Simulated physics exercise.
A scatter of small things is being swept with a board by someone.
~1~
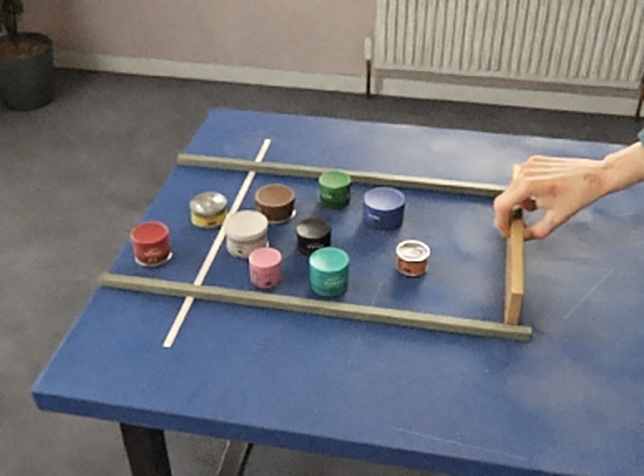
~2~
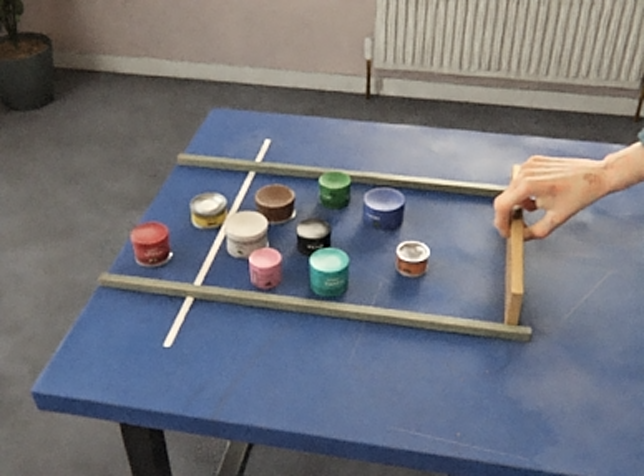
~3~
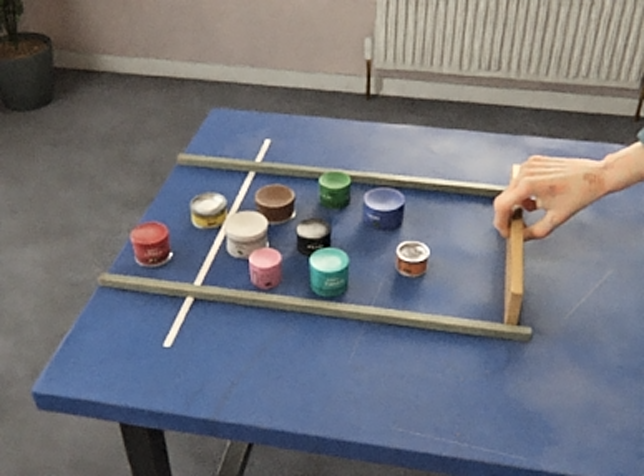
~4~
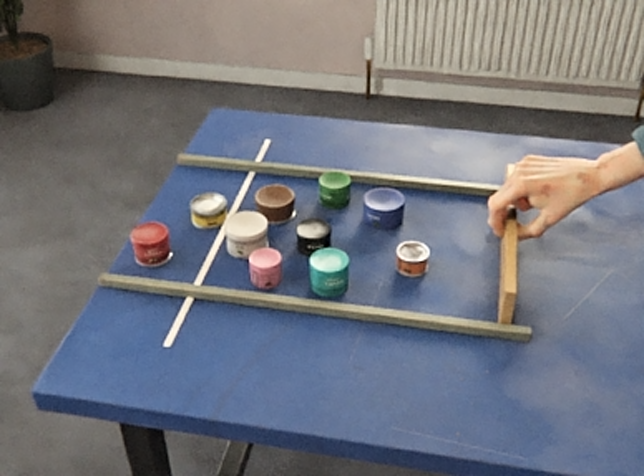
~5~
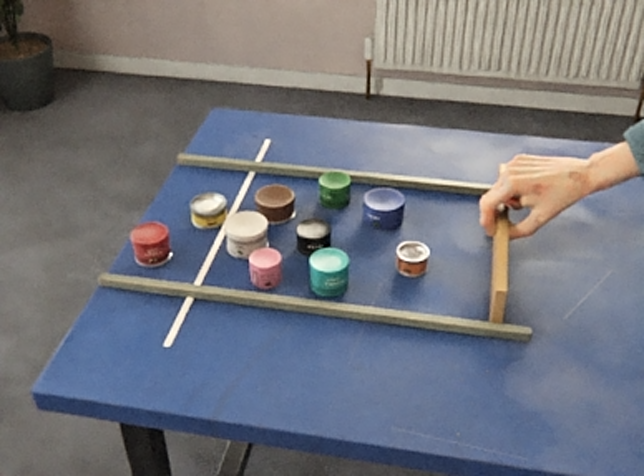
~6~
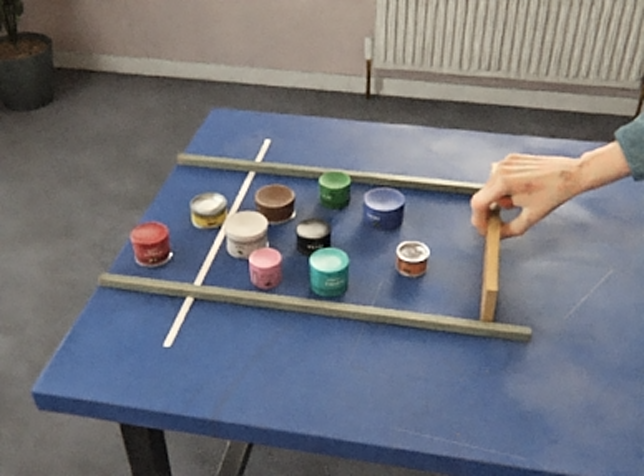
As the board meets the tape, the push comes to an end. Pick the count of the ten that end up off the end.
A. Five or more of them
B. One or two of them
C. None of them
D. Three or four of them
(C) None of them.
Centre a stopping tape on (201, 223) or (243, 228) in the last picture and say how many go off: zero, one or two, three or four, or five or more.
The first spot gives just one or two and the second gives none at all.
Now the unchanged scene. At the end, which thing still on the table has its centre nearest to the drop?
Answer: The yellow pot.
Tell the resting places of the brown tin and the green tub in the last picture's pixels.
Final centres, in order: Near (179, 198), near (232, 172).
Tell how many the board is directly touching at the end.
All in all, 5.
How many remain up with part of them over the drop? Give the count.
Looks like 1 of them.
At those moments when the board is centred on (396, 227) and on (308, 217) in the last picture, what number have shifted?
Tally: 2; 7.
Soon after, none off yet; red tin at rest near (152, 245); yellow pot at rest near (209, 211); white pot at rest near (247, 235).
In the end, the number that fall off is zero.
